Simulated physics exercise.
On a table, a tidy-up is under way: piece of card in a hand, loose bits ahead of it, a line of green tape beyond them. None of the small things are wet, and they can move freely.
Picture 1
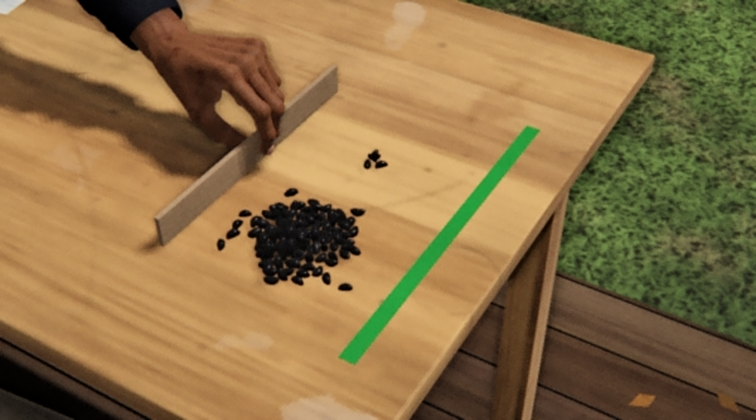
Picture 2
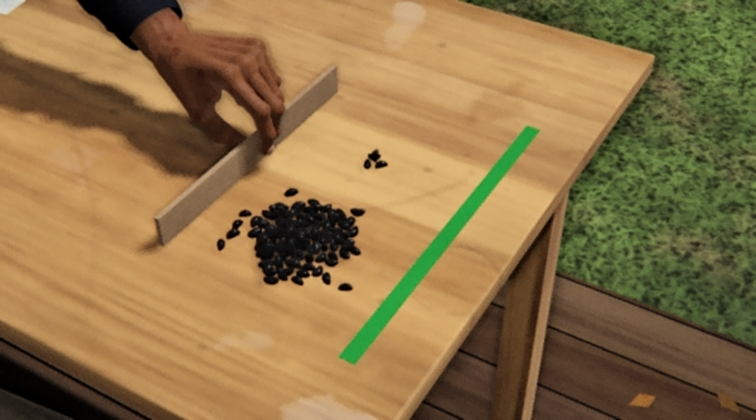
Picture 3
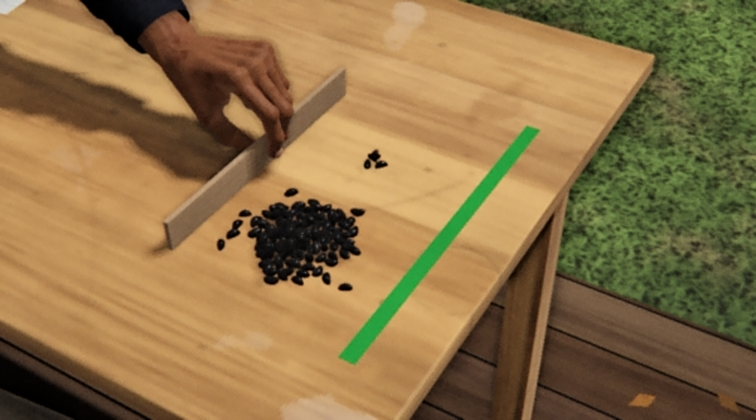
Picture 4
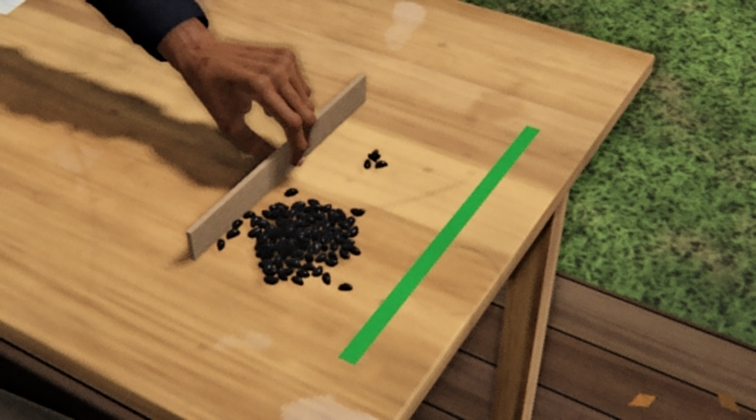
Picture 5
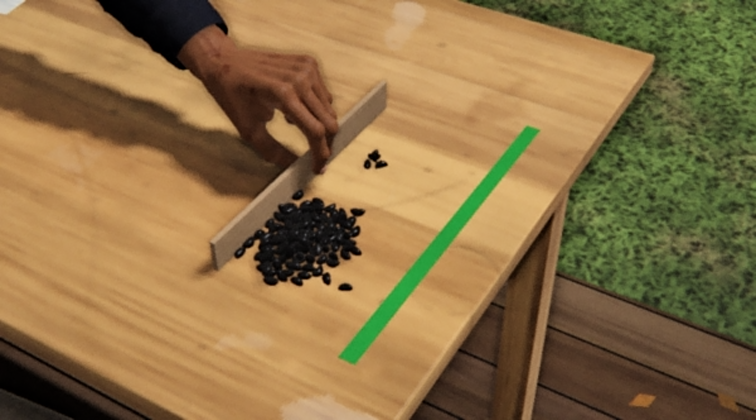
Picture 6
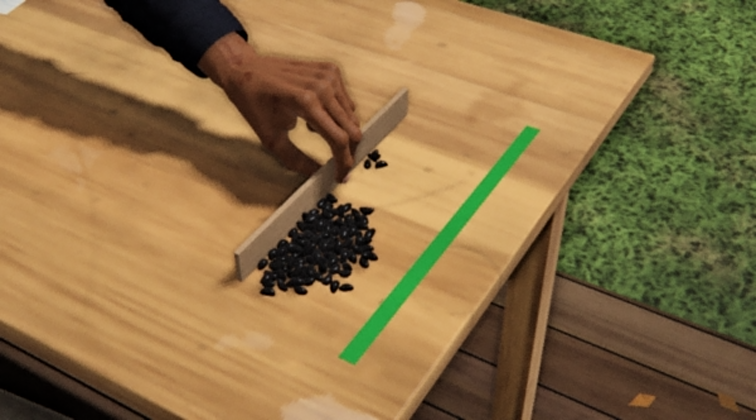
Hand sliding a piece of card across a wooden table, pushing a pile of black beans rightward toward green tape.
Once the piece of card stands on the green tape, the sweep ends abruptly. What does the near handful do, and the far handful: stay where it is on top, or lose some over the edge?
Result: The near handful loses some bits; the far handful loses nothing.
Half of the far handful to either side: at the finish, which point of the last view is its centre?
I'd put it somewhere close to (489, 204).
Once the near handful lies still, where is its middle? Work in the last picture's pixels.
It ends up centred around (439, 298) in the final picture.
Then, 0.51 s after the last picture, piece of card still moving, near (396, 187); near handful all on the table, its front near (438, 289); far handful all on the table, its front near (432, 184).
Then, 1.03 s after the last picture, piece of card stopped at the green tape; near handful a small part over the edge; far handful all on the table, its front near (494, 207).
Then, 1.31 s after the last picture, piece of card stopped at the green tape; near handful about a quarter over the edge; far handful all on the table, its front near (494, 207).
At rest, piece of card stopped at the green tape; near handful about a quarter over the edge; far handful all on the table, its front near (494, 207).
